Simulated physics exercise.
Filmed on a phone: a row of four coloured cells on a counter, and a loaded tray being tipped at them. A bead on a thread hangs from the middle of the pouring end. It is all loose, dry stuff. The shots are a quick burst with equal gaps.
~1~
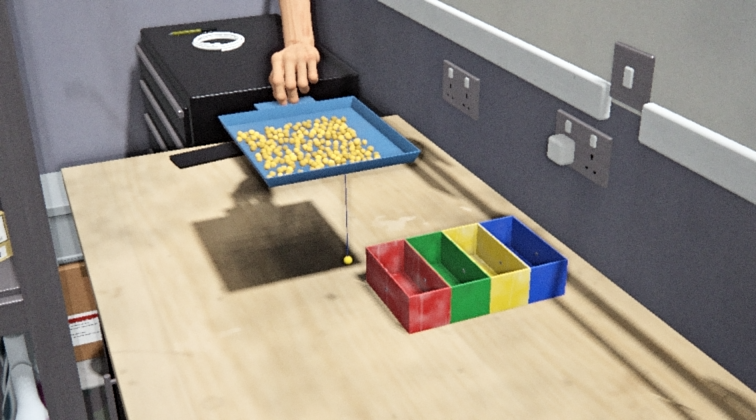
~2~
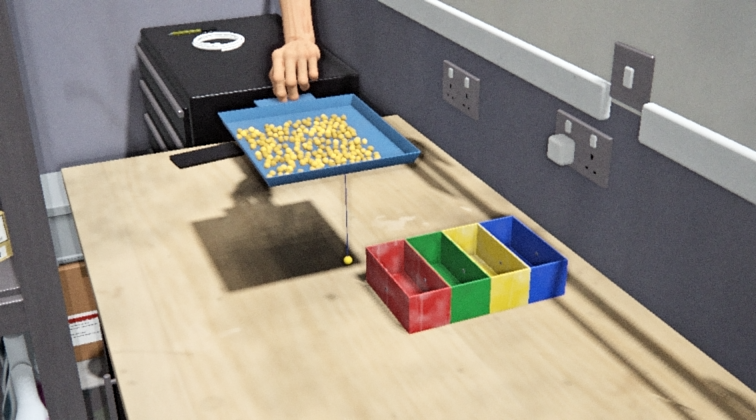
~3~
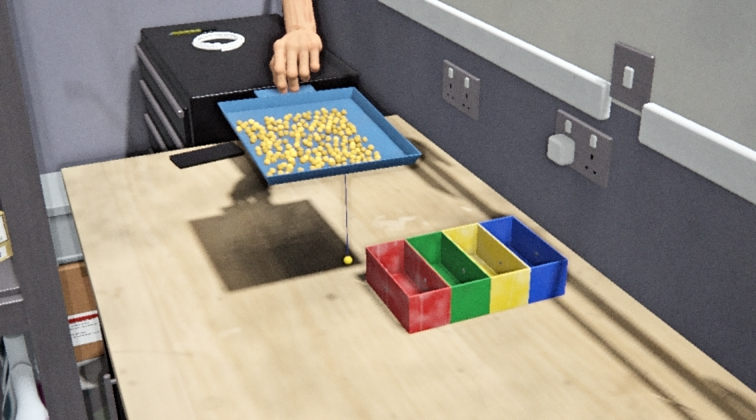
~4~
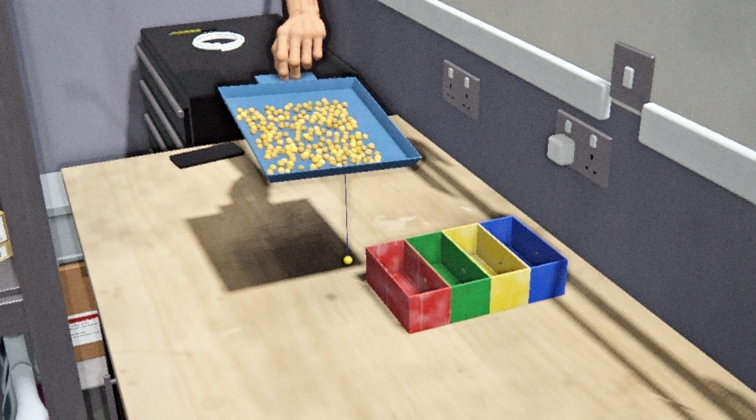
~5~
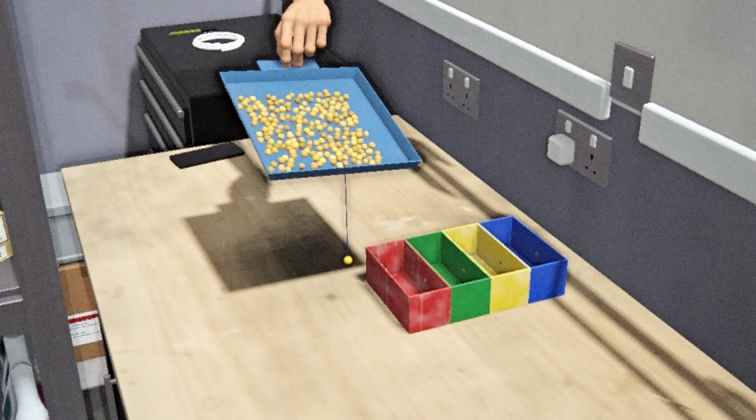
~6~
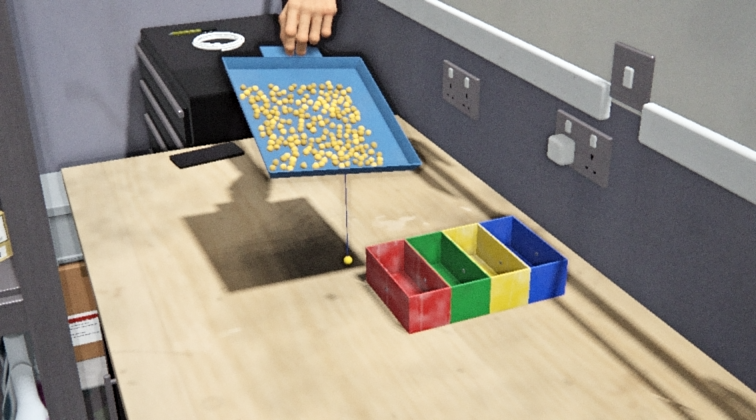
A hand slowly raised the back of a blue tray of yellow balls, tilting it toward the front, while the small bead hanging beneath and the red, green, yellow and blue boxes stayed still.
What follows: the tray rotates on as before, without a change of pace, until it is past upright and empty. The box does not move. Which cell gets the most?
Most goes to the red cell.
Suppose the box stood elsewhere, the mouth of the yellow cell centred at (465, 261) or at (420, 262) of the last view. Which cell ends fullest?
At the first place the green one, at the second that yellow cell.
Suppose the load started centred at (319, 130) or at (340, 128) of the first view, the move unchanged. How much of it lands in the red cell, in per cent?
The first gives 60 %, the second 60 %.
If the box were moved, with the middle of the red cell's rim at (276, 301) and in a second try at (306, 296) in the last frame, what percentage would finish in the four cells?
In turn 70 and 100 in a hundred.
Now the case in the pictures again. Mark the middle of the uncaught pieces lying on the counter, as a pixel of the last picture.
At about (374, 326).
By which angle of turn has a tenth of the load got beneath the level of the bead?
Around 80° of tilt.
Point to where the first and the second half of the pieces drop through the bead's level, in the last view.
Early half (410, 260), late half (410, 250).
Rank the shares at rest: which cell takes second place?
The runner-up: The cell in green.
Just after the last frame, tray tipped steeply; the larger part on the tray; just a few in the red cell; just a few in the green cell; about a tenth falling or outside the box.
A moment on, tray tipped past a quarter turn; just a few on the tray; roughly half in the red cell; about a tenth in the green cell; roughly a third falling or outside the box.
Further on, tray tipped past a quarter turn; roughly half in the red cell; roughly a quarter in the green cell; roughly a quarter falling or outside the box.
When it is over, tray tipped past a quarter turn; roughly half in the red cell; roughly a quarter in the green cell; not one in the yellow cell; not one in the blue cell; roughly a quarter outside the box.
